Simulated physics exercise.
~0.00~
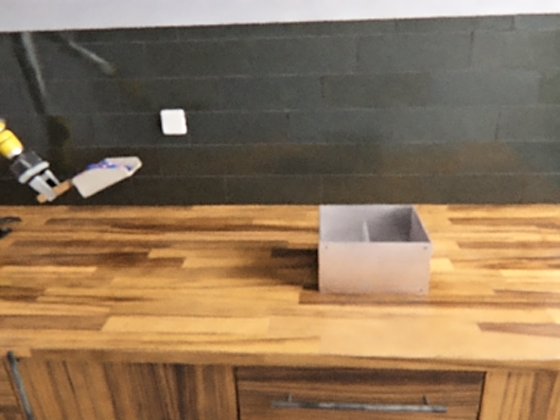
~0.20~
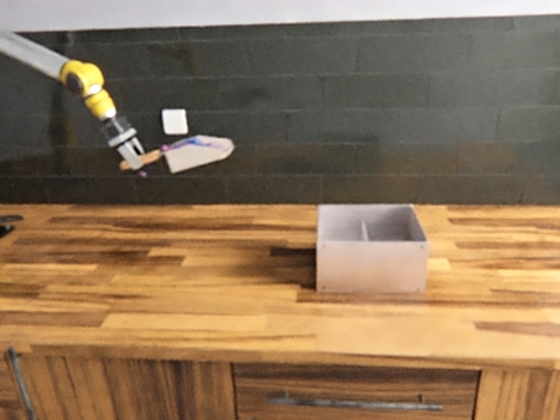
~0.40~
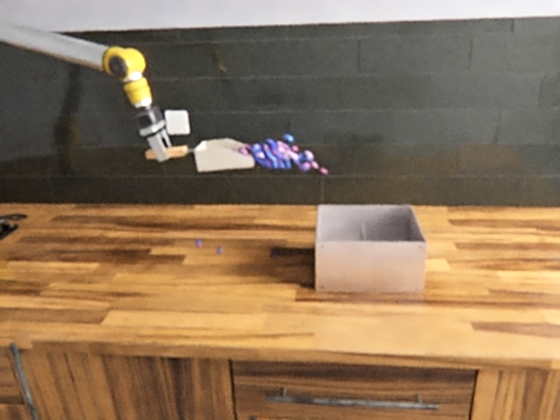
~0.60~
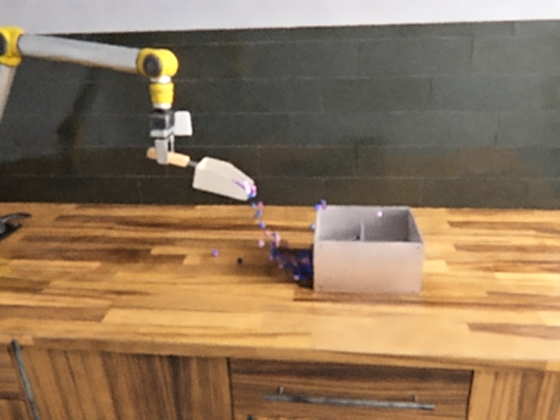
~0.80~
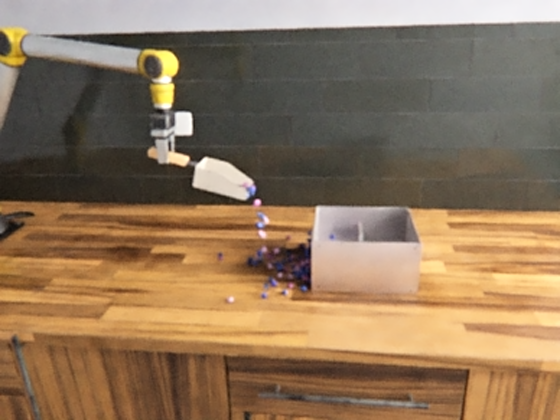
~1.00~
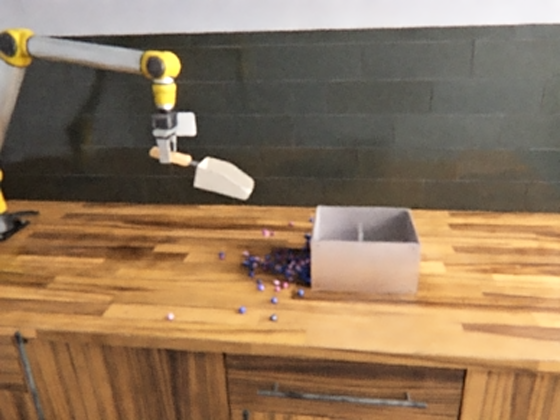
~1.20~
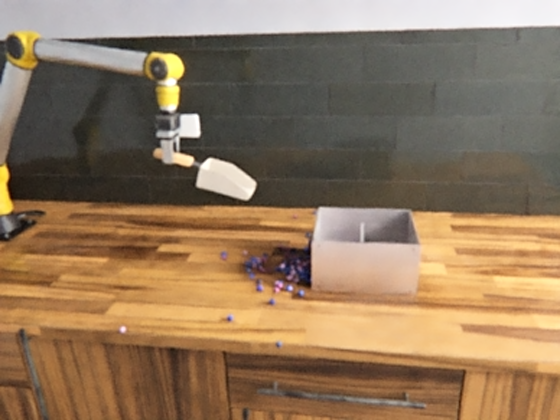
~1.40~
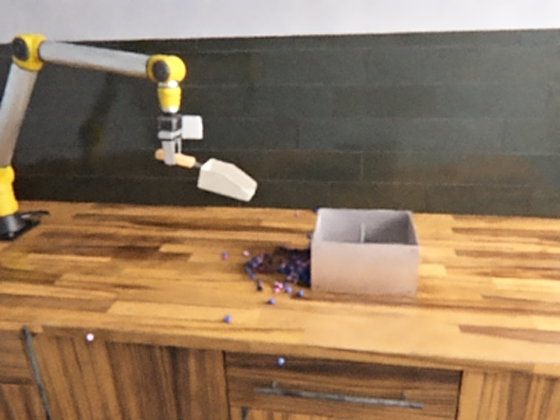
On a wooden kitchen counter, a robot arm tips a scoop, spilling purple and pink sweets mostly beside a grey divided bin.
